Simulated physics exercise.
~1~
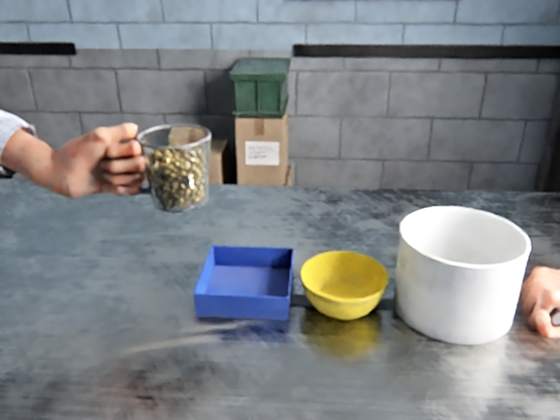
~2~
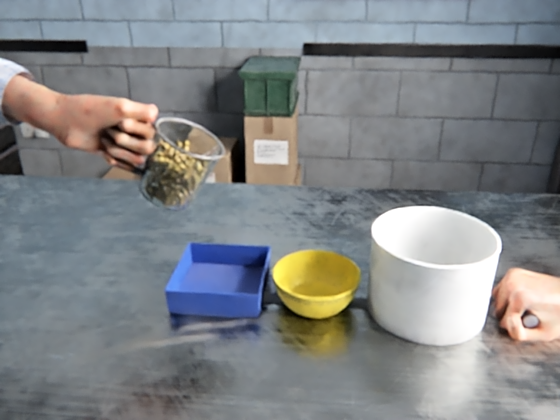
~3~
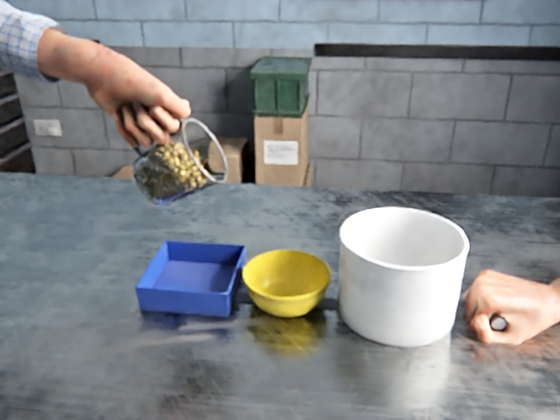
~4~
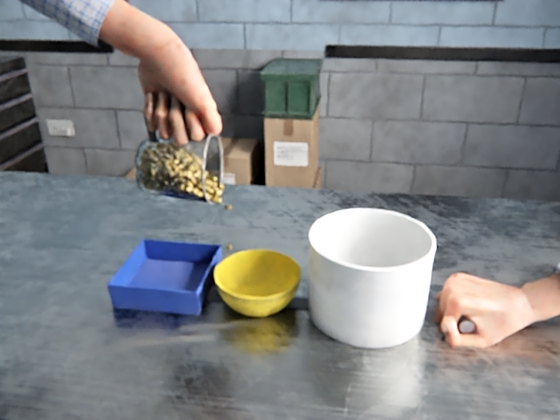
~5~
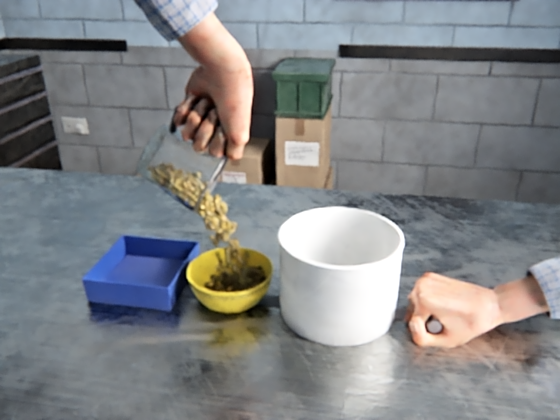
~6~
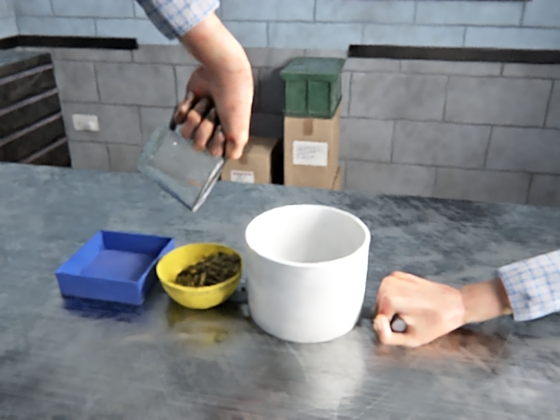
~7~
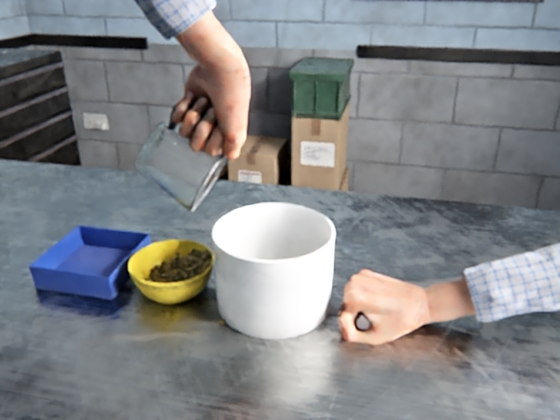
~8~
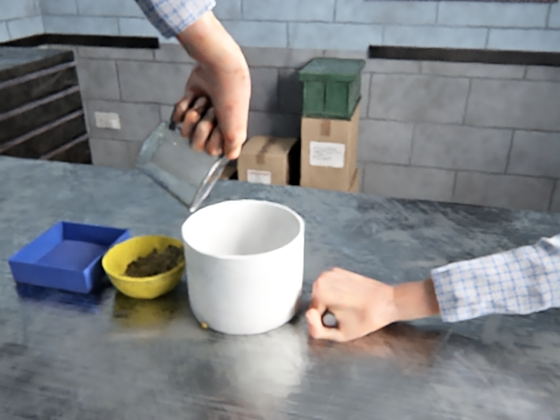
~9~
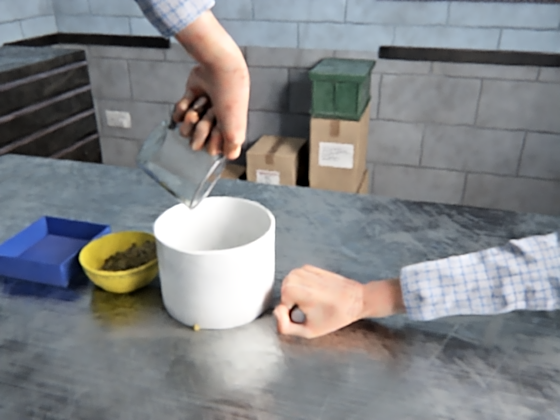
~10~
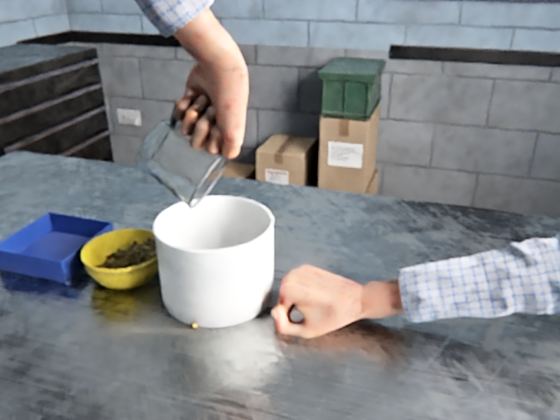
On a scuffed dark metal worktop before a grey block wall with stacked boxes, seen from slightly above, a blue tin, a yellow bowl and a white pot stand in a row. At upper left a hand holds a clear cup of greenish-brown lentils, while another hand rests as a fist at right. The three dishes slide left together as the view drifts and the cup tips over. Lentils pour into the yellow bowl until the cup is empty. The dishes slide on, then stop, the lentils heaped in the bowl and the cup held upturned above the pot.
